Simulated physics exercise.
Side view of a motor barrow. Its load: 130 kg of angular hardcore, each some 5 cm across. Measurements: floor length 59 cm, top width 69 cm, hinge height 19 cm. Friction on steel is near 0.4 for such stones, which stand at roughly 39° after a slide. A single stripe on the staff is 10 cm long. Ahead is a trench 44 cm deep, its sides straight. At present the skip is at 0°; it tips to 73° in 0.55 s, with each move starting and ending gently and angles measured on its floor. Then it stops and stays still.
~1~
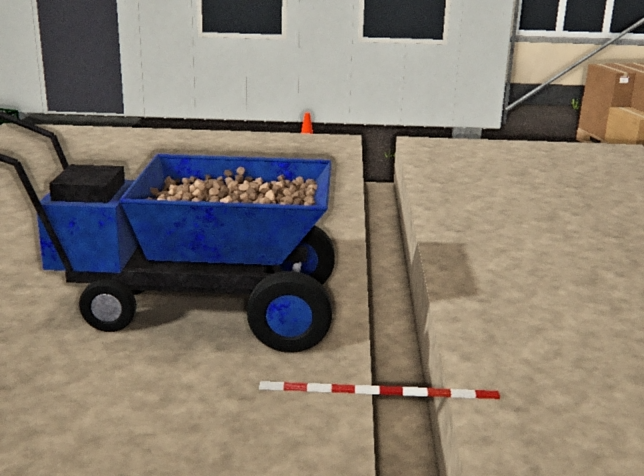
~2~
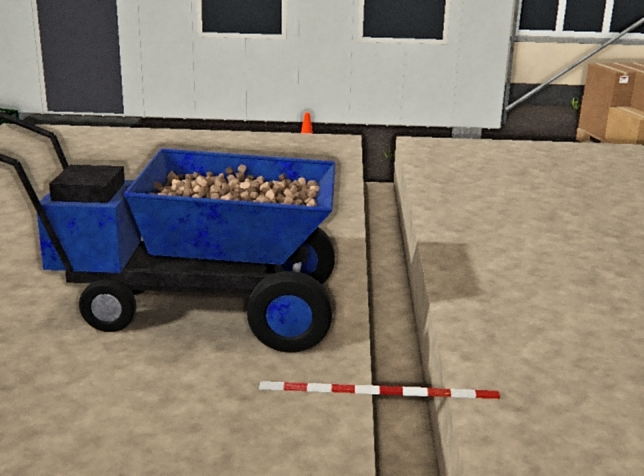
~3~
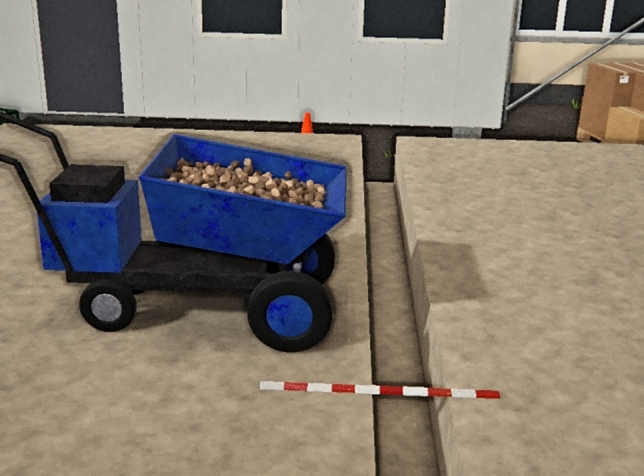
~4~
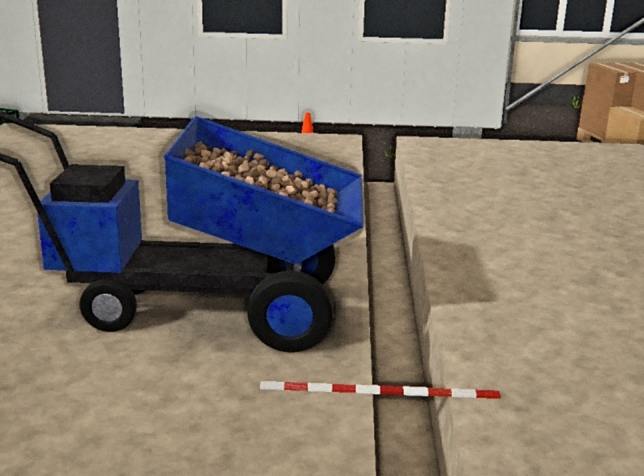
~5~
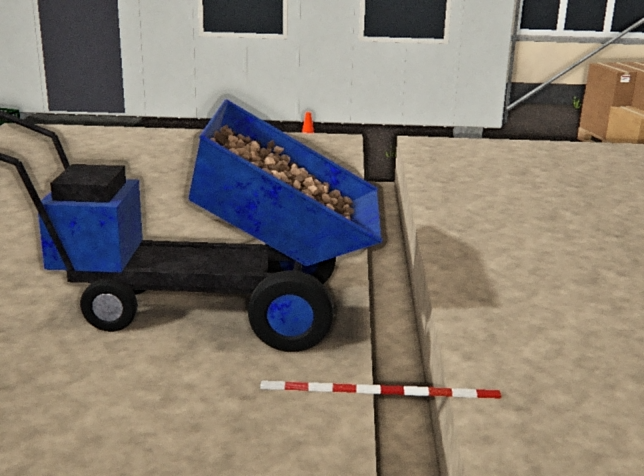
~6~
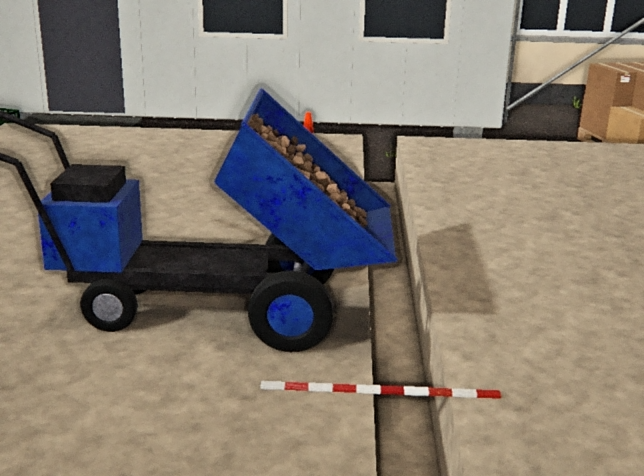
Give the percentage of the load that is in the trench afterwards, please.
Near 34 per cent of the load.
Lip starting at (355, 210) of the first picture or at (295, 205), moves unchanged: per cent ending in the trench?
I'd say some 15 per cent and some 60 per cent.
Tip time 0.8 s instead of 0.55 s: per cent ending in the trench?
It would be near 45 percent.
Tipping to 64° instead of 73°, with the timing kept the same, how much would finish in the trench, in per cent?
Roughly 20%.
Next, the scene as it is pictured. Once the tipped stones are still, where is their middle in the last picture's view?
Their middle lands near (467, 321).
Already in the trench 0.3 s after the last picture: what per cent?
Roughly 5% by that time.
Then, 0.1 s after the last picture the floor is at 61°, 100 % in the skip; the foremost stones are at (388, 266).
Then, 0.3 s after the last picture the floor is at 73°, 76 % in the skip, 6 % in the trench, 17 % past the trench; the foremost stones are at (473, 329).
Then, 0.7 s after the last picture the floor is at 73°, 18 % in the skip, 17 % in the trench, 65 % past the trench; the foremost stones are past the picture's edge.
Then, 2.7 s after the last picture the floor is at 73°, 4 % in the skip, 34 % in the trench, 62 % past the trench; the foremost stones are past the picture's edge.
